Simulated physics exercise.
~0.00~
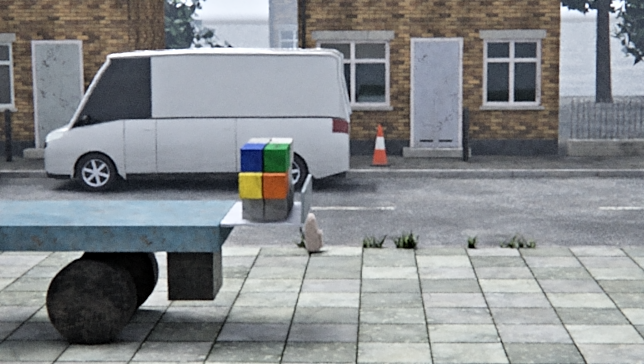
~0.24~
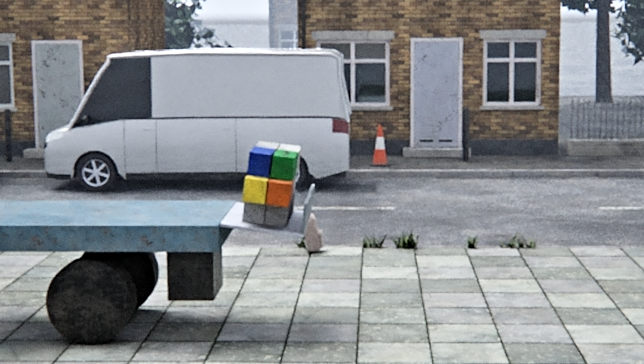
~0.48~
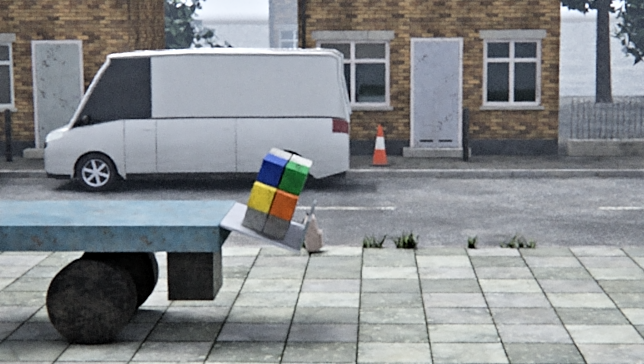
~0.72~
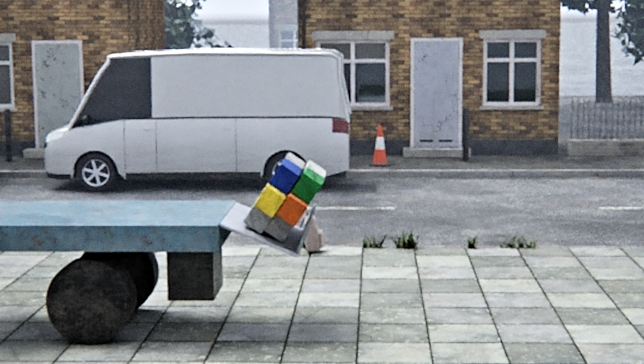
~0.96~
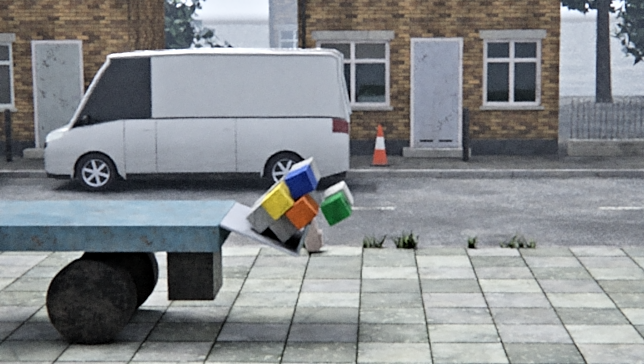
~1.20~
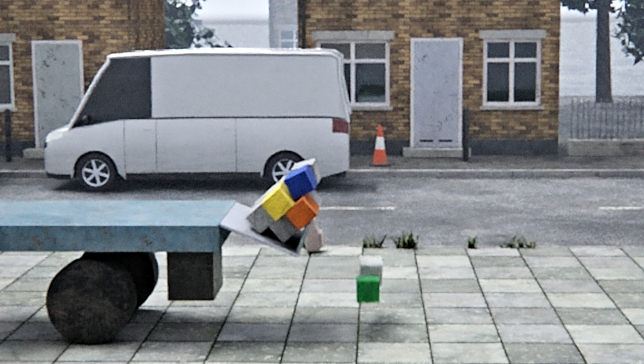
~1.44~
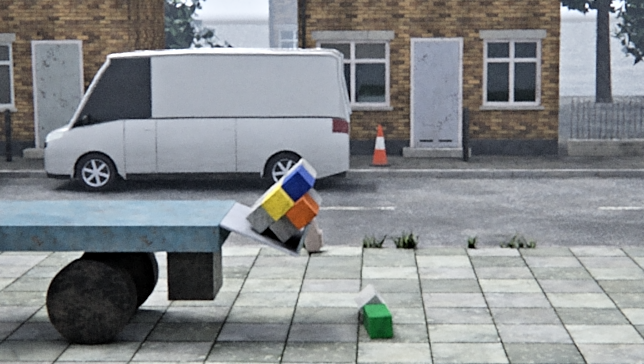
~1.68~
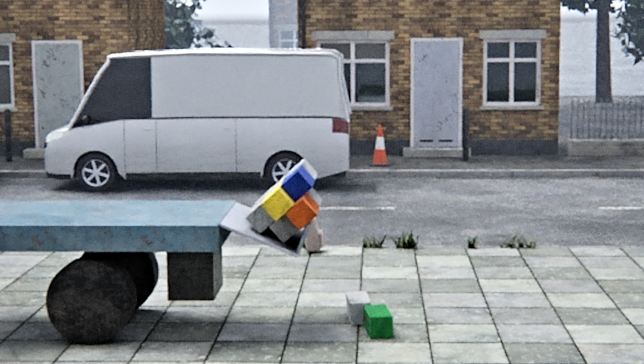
Coloured blocks tilt on a drooping flap, and a green and a grey one fall to the paving.
